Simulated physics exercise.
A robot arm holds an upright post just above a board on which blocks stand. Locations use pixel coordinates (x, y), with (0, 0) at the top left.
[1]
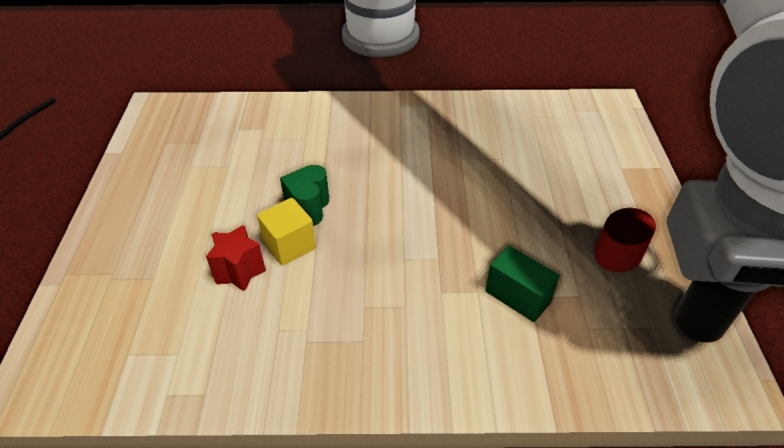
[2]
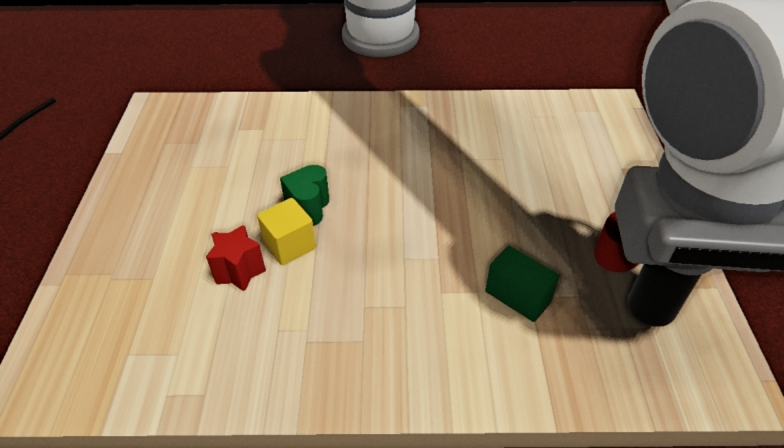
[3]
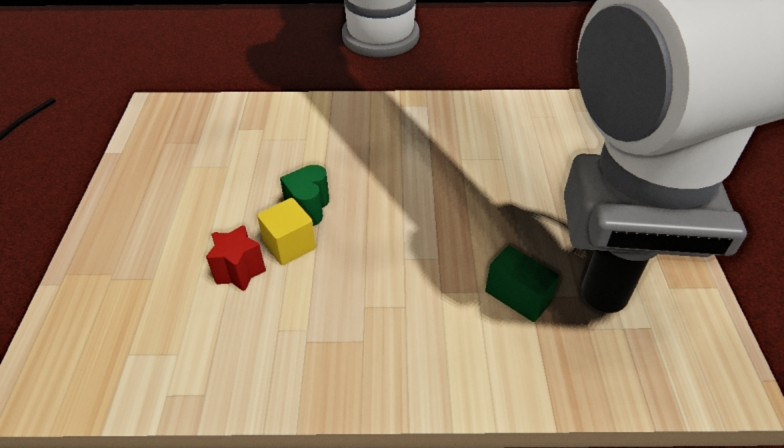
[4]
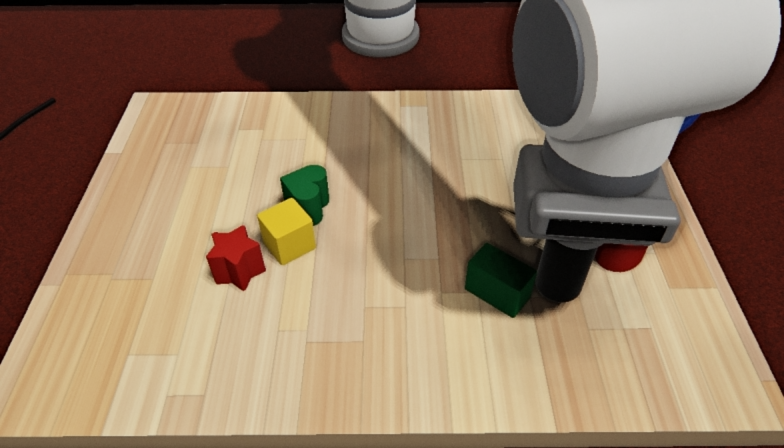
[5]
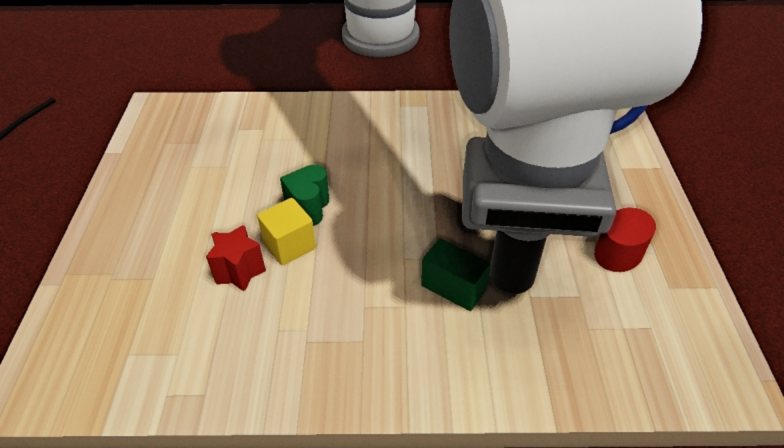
A large white and grey robot arm reaches in from the right over a pale wooden board on a dark red surface, seen from above by a still camera. A red star, a yellow cube and a green curved block stand grouped at left, with a green block and a red cylinder at right. The arm sweeps its black post leftward, passing before the cylinder, then pushes the green block a short way left.
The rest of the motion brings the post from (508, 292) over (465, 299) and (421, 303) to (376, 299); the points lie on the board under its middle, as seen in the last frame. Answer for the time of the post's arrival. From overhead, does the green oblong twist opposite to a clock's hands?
Answer: No.
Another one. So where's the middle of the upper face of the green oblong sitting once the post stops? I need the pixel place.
It ends at (351, 247).
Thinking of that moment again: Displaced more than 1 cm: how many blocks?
Here I'd predict a lone block moving more than 1 cm.
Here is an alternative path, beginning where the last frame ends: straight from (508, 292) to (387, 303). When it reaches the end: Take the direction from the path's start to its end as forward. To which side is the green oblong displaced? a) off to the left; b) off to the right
My pick is b.
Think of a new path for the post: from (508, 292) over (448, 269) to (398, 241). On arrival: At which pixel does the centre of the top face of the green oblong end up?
My best guess is (381, 254).
What follows on the original path. One third of the way, post at (465, 285); green oblong at (412, 259), turned 20° clockwise.
Two thirds of the way, post at (419, 289); green oblong at (380, 254), turned 60° clockwise.
At the end, post at (375, 285); green oblong at (351, 247), turned 115° clockwise.
